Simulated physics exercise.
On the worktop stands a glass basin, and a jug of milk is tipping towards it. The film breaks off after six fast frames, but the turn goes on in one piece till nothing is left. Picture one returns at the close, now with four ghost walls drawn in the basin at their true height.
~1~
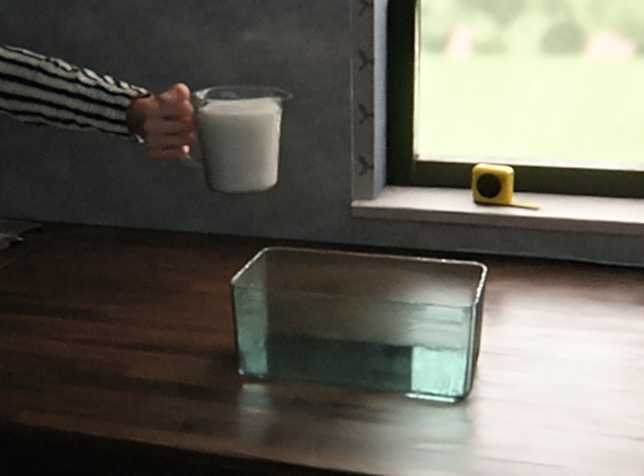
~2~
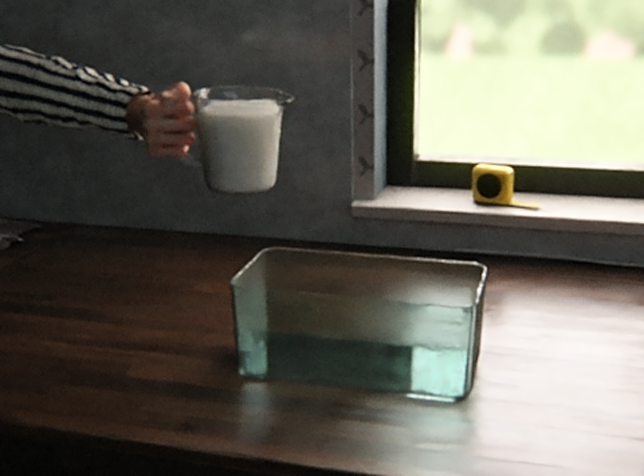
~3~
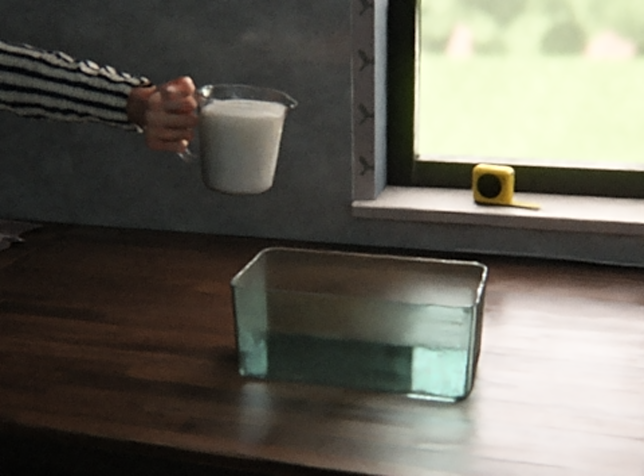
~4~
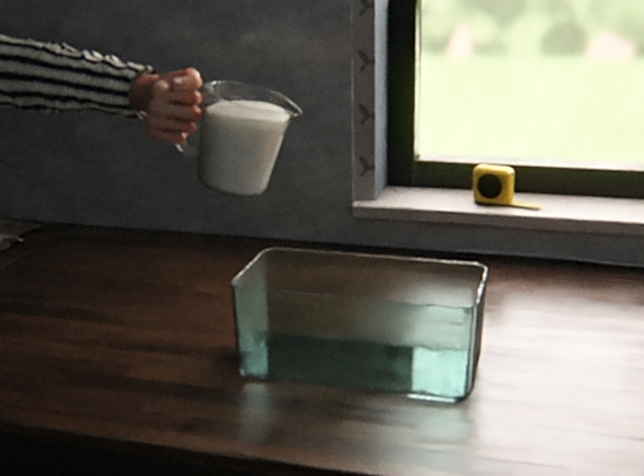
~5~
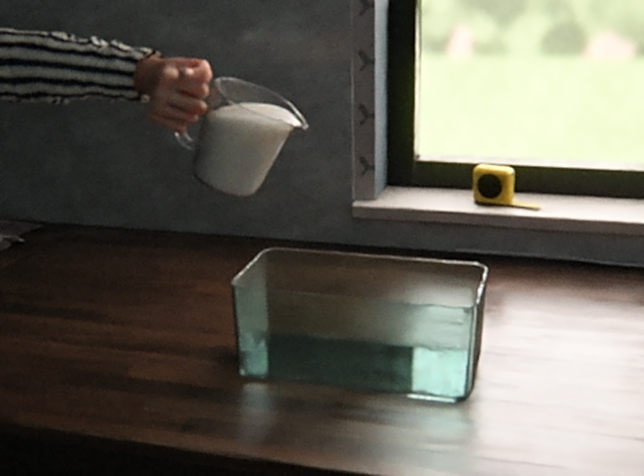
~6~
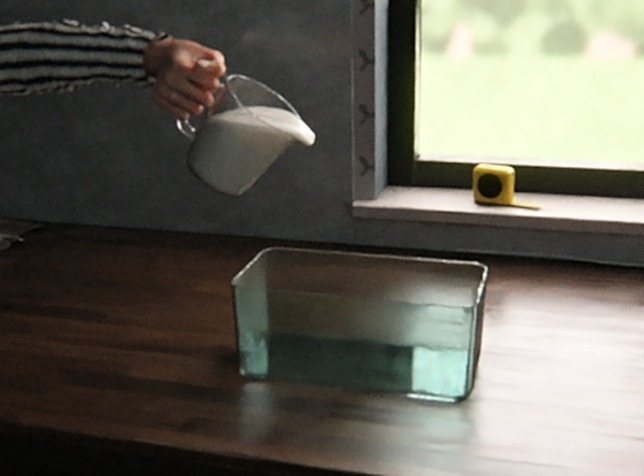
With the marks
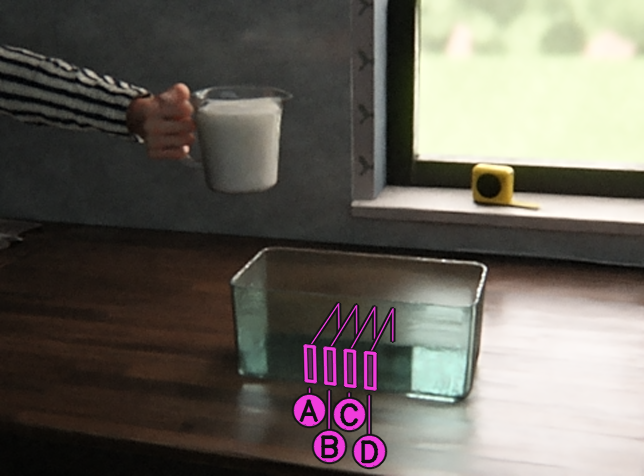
To begin with, a hand in a striped sleeve holds a glass jug of milk upright, above and to the left of a clear basin on a dark wooden worktop. The hand then gradually tilts the jug to the right, until milk reaches over its lip.
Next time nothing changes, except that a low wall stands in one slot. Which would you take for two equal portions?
Slot B does it best.
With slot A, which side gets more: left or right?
The right side.
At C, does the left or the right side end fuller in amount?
More ends on the left.
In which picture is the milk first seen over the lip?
In picture 6.
On the marked copy, A at (309, 388); B at (329, 390); C at (349, 393); D at (369, 395).
With A, about 13 % ends left of the wall and 86 % right of it.
With B, about 49 % ends left of the wall and 50 % right of it.
With C, about 77 % ends left of the wall and 19 % right of it; 4 % is lost outside.
With D, about 85 % ends left of the wall and 6 % right of it; 8 % is lost outside.
